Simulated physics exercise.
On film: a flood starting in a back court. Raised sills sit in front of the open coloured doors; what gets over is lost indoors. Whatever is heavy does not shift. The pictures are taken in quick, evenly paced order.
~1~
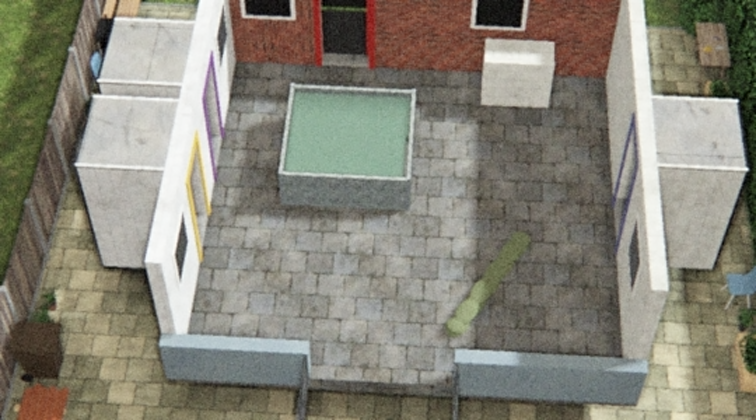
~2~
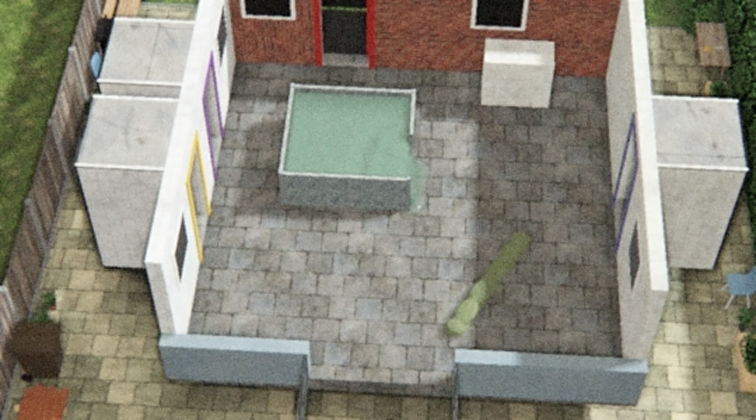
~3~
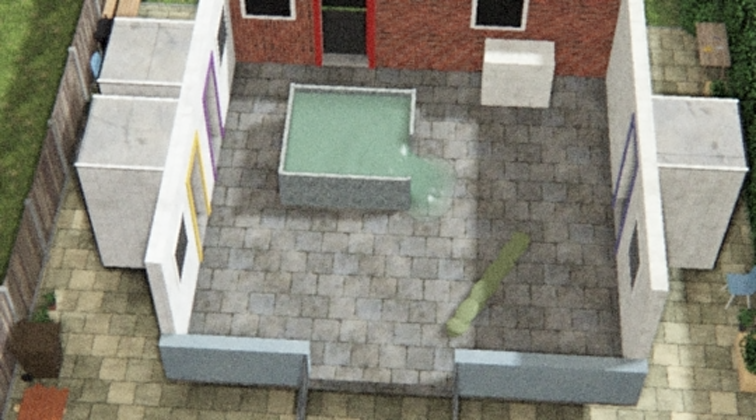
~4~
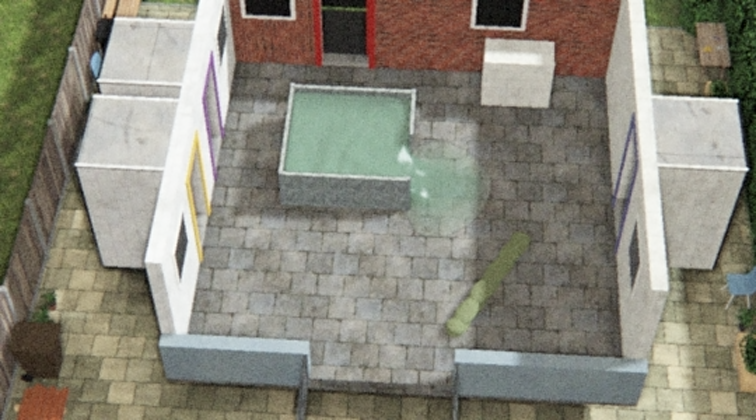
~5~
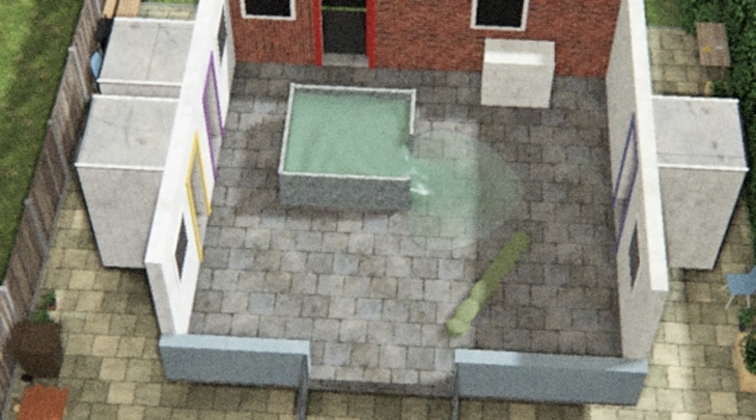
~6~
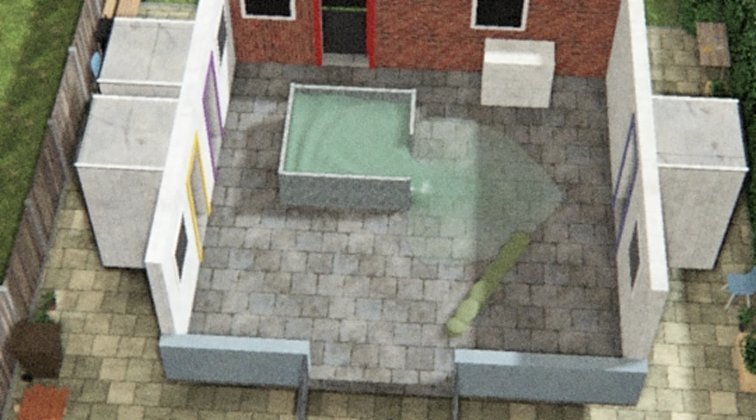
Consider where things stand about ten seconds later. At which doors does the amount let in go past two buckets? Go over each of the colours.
Door by door: The purple door stays at two or fewer; the red door stays at two or fewer; the blue door stays at two or fewer; the yellow door stays at two or fewer.
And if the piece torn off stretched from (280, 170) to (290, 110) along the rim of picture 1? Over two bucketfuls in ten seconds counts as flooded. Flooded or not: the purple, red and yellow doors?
In order: First the purple one beats the mark, then the red one misses the mark, then the yellow one beats the mark.
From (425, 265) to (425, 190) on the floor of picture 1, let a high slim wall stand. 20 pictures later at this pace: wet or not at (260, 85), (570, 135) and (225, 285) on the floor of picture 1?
In order: Untouched, soaked, untouched.
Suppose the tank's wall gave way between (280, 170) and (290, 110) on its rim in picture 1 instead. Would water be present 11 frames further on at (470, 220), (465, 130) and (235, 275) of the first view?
The first spot is spared, the second spared and the third soaked.
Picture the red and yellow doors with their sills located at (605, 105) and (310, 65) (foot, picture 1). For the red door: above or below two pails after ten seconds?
So then the red door tops it.
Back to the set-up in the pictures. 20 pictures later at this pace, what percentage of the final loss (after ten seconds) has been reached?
Close to 10 per cent, I'd say.
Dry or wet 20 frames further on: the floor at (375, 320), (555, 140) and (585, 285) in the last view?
In that order the points end up soaked, soaked and soaked.
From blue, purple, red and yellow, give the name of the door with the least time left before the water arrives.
The blue door is the one.
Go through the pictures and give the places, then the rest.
The first frame shows still water in the tank at (349, 134).
In the second frame, the front is at (410, 212), out from the gap at (407, 177).
In the third frame, the front is at (452, 172), out from the gap at (407, 178).
In the fourth frame, the front is at (486, 176), out from the gap at (407, 179).
In the fifth frame, water pours out at (407, 178) and has run to (519, 186).
In the sixth frame, water pours out at (407, 178) and has run to (556, 203).
A moment on, water covers 25 % of the floor; the purple door not reached, the red door not reached, the blue door wet at the sill, nothing in, the yellow door not reached.
Next, water covers 40 % of the floor; the purple door not reached, the red door not reached, the blue door wet at the sill, nothing in, the yellow door not reached.
Then, water covers 50 % of the floor; the purple door not reached, the red door not reached, the blue door under two buckets in, the yellow door not reached.
Later, water covers 75 % of the floor; the purple door not reached, the red door wet at the sill, nothing in, the blue door under two buckets in, the yellow door not reached.
In the end, water covers 90 % of the floor; the purple door wet at the sill, nothing in, the red door wet at the sill, nothing in, the blue door under two buckets in, the yellow door wet at the sill, nothing in.
